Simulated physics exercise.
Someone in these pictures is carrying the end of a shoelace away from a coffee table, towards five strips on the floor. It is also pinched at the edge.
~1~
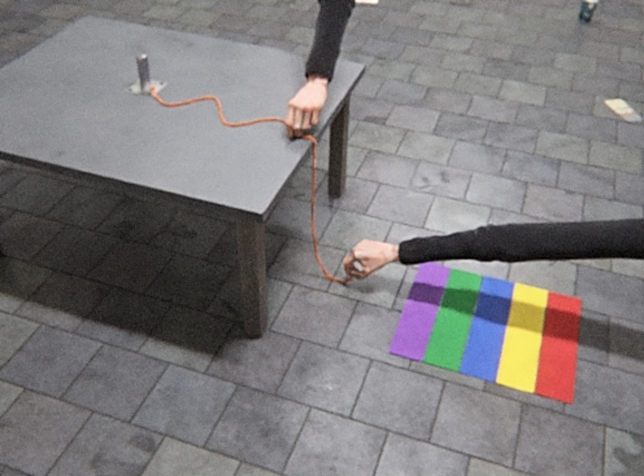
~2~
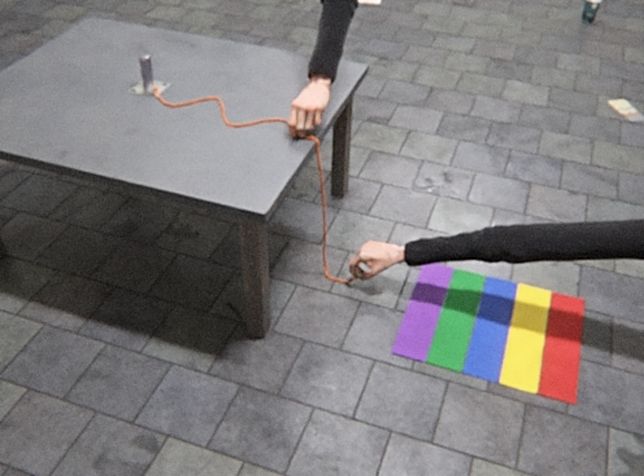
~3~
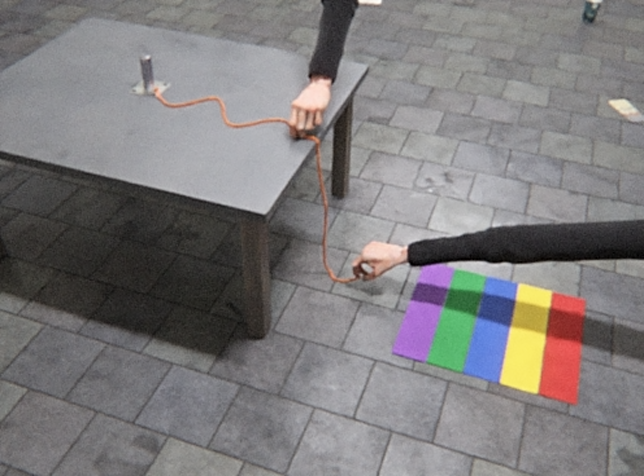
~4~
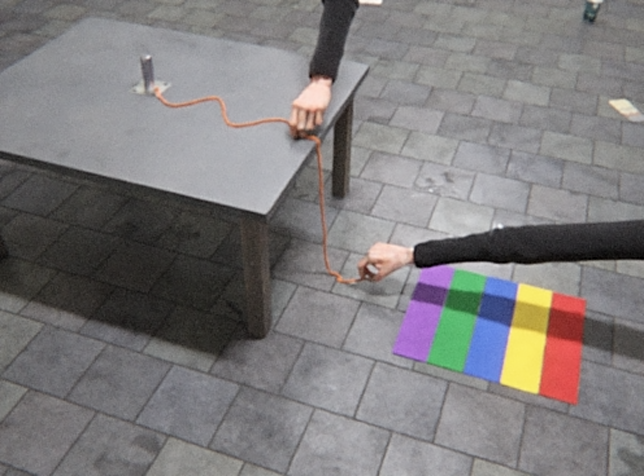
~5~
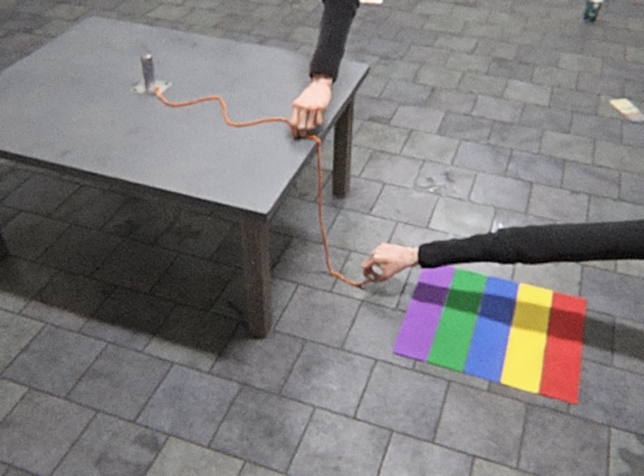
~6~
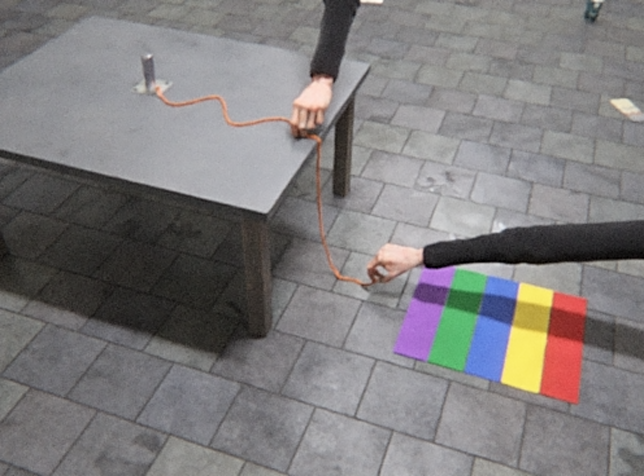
To begin with, one hand pins an orange shoelace at the edge of a gray table while another holds its hanging end near five colored strips on the floor. The lower hand then slowly draws the end a short way right, toward the purple strip, while the upper hand stays at the edge.
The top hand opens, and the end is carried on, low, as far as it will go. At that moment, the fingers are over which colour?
Over the yellow one.
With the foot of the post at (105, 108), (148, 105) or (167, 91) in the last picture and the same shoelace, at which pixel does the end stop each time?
Respectively (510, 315), (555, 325) and (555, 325).
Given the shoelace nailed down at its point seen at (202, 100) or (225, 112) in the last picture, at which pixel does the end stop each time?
First try close to (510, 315), second close to (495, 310).
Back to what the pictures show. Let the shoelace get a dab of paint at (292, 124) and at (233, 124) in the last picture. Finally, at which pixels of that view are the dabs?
They go to (338, 148) and to (281, 123).
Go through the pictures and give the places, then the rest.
In the first frame, end (353, 275); purple (411, 338); green (446, 348); blue (482, 358); yellow (518, 368); red (556, 378).
In the second frame, end (359, 276); shoelace through (166, 104) (222, 106) (266, 121) (317, 146) (324, 208) (325, 263).
In the third frame, end (361, 277).
In the fourth frame, end (367, 278); shoelace through (167, 104) (223, 106) (267, 121) (318, 146) (322, 208) (327, 264).
In the fifth frame, end (372, 279).
In the sixth frame, end (376, 279); shoelace through (168, 103) (224, 105) (268, 120) (319, 146) (319, 206) (330, 263).
Soon after, end near (469, 303); over green.
Then, end near (510, 314); over blue.
At full stretch, end near (535, 320); over yellow. It gets as far as the yellow strip.
